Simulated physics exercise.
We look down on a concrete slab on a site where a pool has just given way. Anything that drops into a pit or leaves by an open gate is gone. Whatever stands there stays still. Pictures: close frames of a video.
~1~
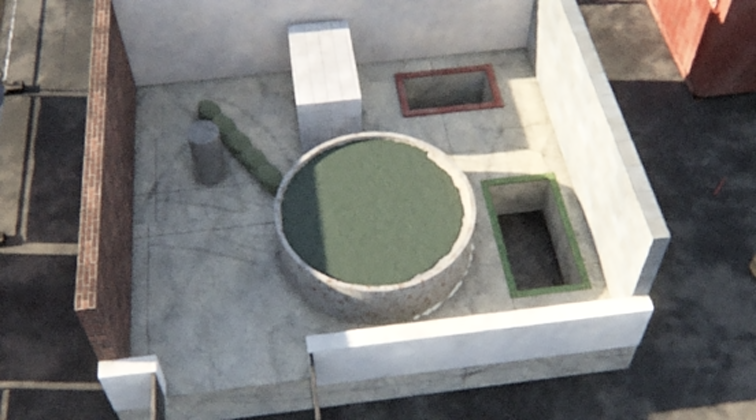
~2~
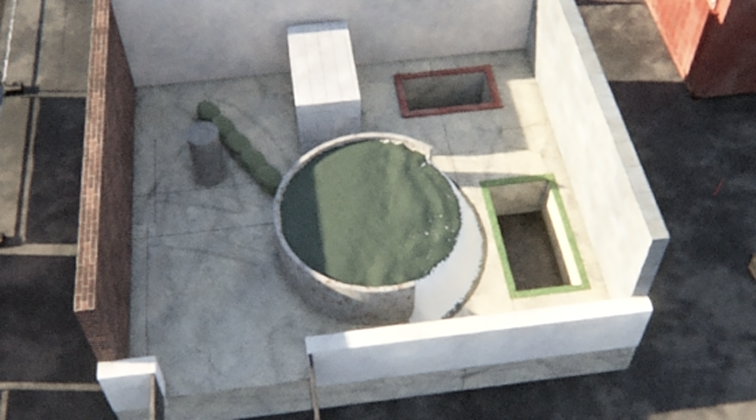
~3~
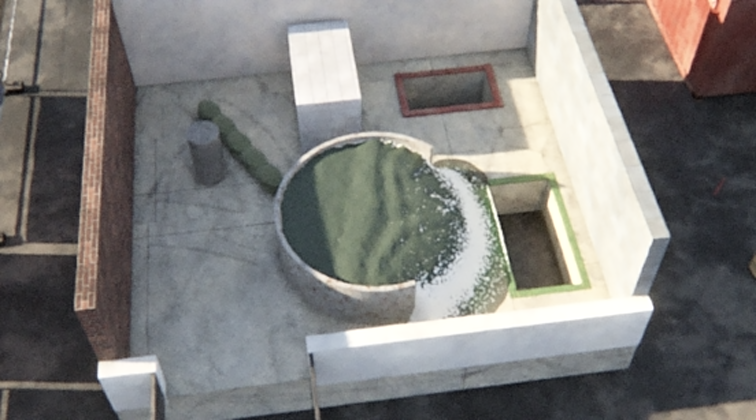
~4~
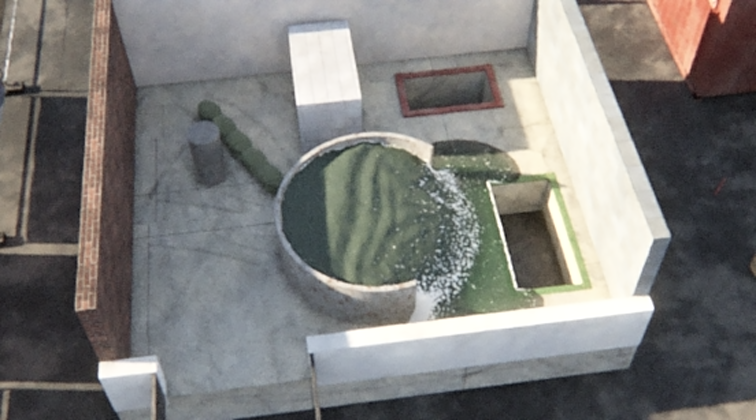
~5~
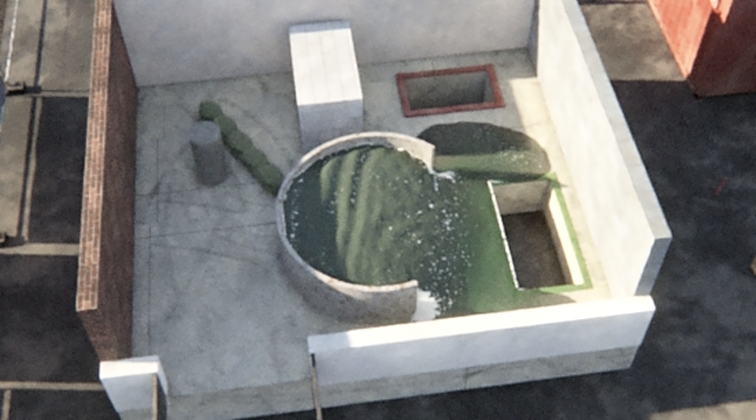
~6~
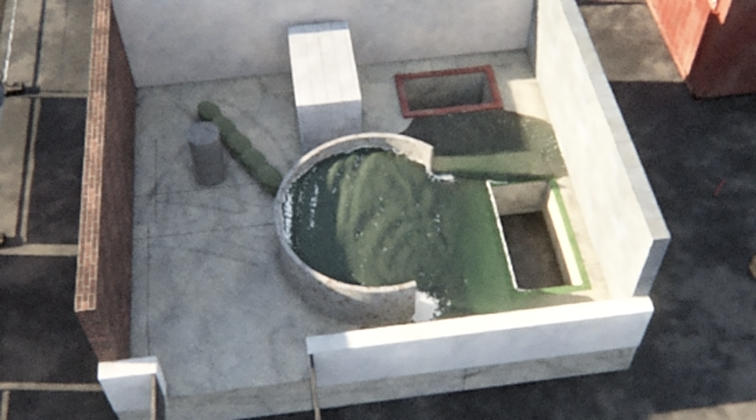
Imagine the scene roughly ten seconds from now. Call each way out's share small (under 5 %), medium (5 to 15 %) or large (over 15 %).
Small, medium or large: The gate gets a small share; the red pit gets a small share; the green pit gets a large share.
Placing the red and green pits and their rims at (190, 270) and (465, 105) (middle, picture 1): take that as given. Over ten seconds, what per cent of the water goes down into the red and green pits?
Looks like red collects 2 percent and green collects 50 percent.
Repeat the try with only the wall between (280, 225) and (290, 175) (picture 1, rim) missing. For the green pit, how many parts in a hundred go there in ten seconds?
Green: 4 %.
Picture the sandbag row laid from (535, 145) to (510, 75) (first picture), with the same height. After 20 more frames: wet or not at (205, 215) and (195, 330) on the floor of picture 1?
In turn: Untouched and submerged.
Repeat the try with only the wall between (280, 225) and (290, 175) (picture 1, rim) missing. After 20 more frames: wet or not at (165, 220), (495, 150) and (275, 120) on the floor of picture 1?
Taking them in order, I'd say swamped, not reached and swamped.
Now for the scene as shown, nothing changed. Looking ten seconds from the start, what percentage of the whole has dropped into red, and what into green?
2 and 80 per cent respectively.
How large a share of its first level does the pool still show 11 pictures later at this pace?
My best guess is about 34 per cent.
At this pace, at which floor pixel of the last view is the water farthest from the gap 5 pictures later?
The wet edge reaches furthest near (520, 53).
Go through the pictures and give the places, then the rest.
The pool at (375, 210) is whole and still, in the first frame.
The front is at a hidden place, out from the gap at (467, 242), in the second frame.
The front is at a hidden place, out from the gap at (467, 243), in the third frame.
The front is at (467, 144), out from the gap at (468, 245), in the fourth frame.
Water pours out at (469, 246) and has run to (485, 126), in the fifth frame.
The front is at (497, 113), out from the gap at (467, 247), in the sixth frame.
A moment on, water covers 30 % of the floor; the gate 0 %, the red pit 0 %, the green pit 21 %.
Next, water covers 40 % of the floor; the gate 0 %, the red pit 1 %, the green pit 40 %.
Then, water covers 50 % of the floor; the gate 0 %, the red pit 1 %, the green pit 58 %.
Later, water covers 60 % of the floor; the gate 1 %, the red pit 2 %, the green pit 72 %.
In the end, water covers 80 % of the floor; the gate 1 %, the red pit 3 %, the green pit 79 %.
